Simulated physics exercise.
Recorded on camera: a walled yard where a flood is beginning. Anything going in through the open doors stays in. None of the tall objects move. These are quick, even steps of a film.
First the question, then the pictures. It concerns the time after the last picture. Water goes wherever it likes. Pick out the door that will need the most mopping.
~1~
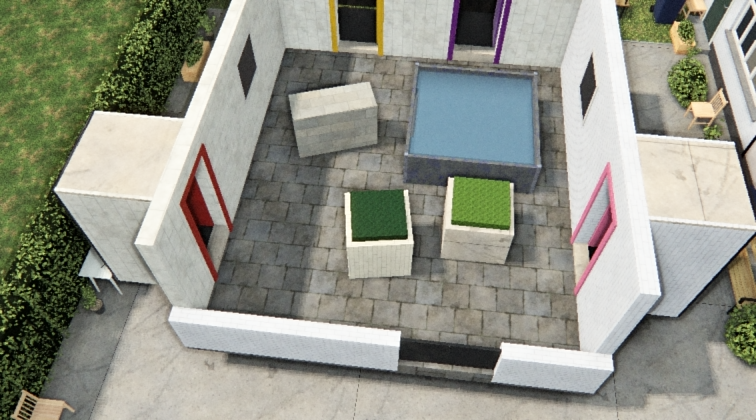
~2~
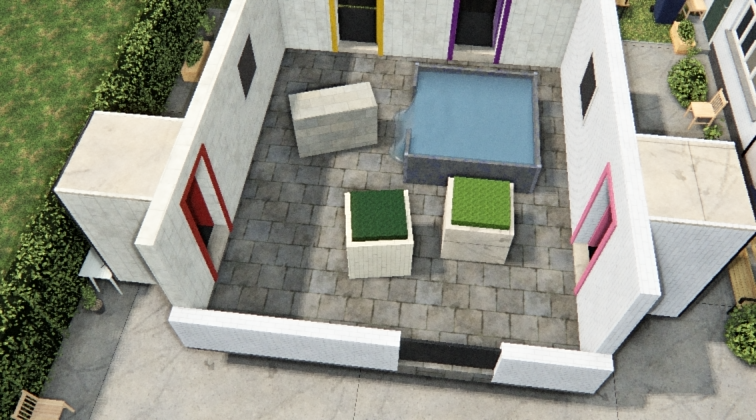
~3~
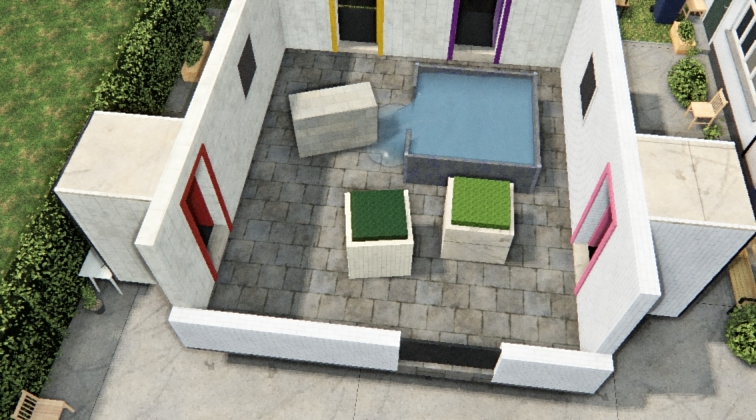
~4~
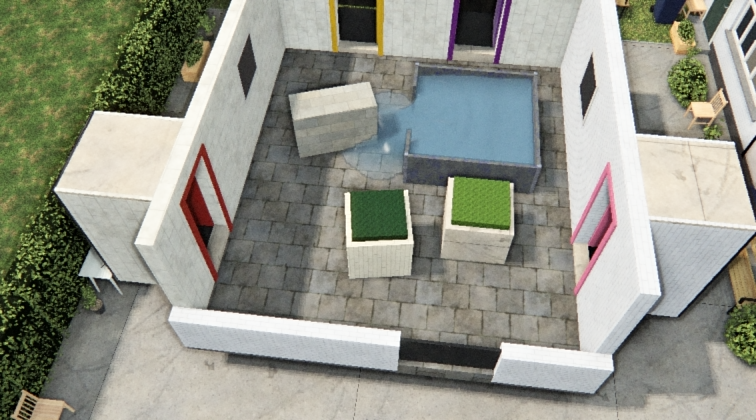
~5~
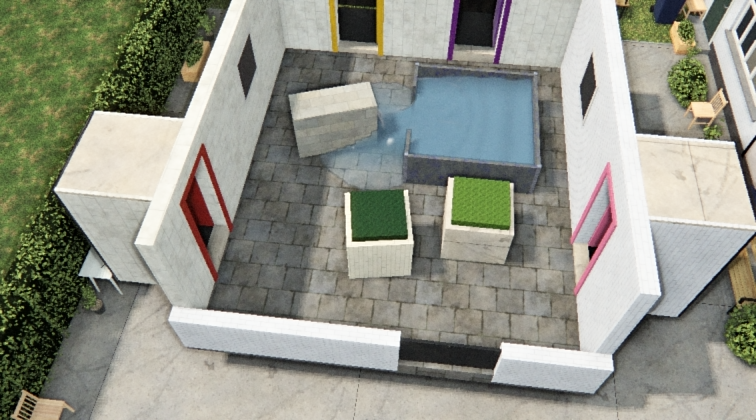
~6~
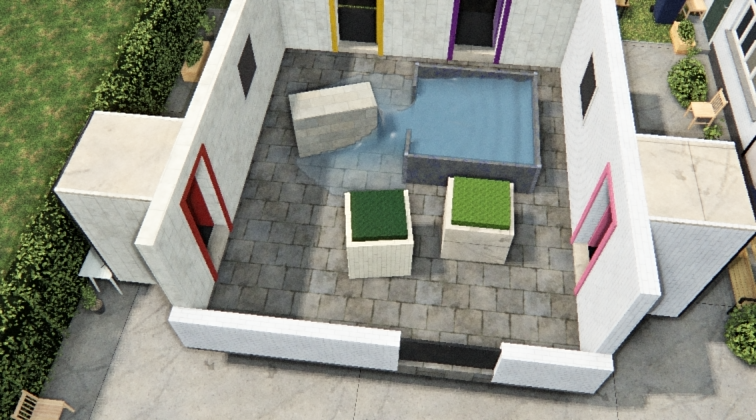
I would pick the yellow door.
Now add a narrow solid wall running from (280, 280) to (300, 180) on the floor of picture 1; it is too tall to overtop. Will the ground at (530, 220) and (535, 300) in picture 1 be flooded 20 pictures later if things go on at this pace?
First spot unflooded, second spot unflooded.
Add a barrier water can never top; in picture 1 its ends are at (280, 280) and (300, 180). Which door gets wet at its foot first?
I pick the yellow-painted one.
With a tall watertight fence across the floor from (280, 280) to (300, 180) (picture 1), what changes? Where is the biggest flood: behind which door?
That's the door marked yellow.
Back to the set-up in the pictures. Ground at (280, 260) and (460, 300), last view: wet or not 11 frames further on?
The first spot is swamped and the second is spared.
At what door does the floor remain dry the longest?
The final one is the door marked pink.
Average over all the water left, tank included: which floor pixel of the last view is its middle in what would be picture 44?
I'd say near (378, 170).
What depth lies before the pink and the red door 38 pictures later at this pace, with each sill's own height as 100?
Around 30 in a hundred for the first and 70 in a hundred for the second.
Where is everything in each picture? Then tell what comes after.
In the first picture, the open tank at (474, 116) is whole and still.
In the second picture, the front is at (398, 159), out from the gap at (412, 126).
In the third picture, the front is at (371, 152), out from the gap at (412, 128).
In the fourth picture, water pours out at (412, 128) and has run to a hidden place.
In the fifth picture, water pours out at (412, 128) and has run to a hidden place.
In the sixth picture, water pours out at (412, 127) and has run to a hidden place.
A moment on, water covers 35 % of the floor; purple door not reached, yellow door a trickle in, pink door not reached, red door not reached.
Next, water covers 50 % of the floor; purple door not reached, yellow door some in, pink door not reached, red door wet at the sill, nothing in.
Then, water covers 60 % of the floor; purple door wet at the sill, nothing in, yellow door a lot in, pink door not reached, red door wet at the sill, nothing in.
Later, water covers 90 % of the floor; purple door wet at the sill, nothing in, yellow door a lot in, pink door not reached, red door wet at the sill, nothing in.
In the end, water covers 95 % of the floor; purple door wet at the sill, nothing in, yellow door a lot in, pink door a trickle in, red door wet at the sill, nothing in; the yellow door has let in the most.
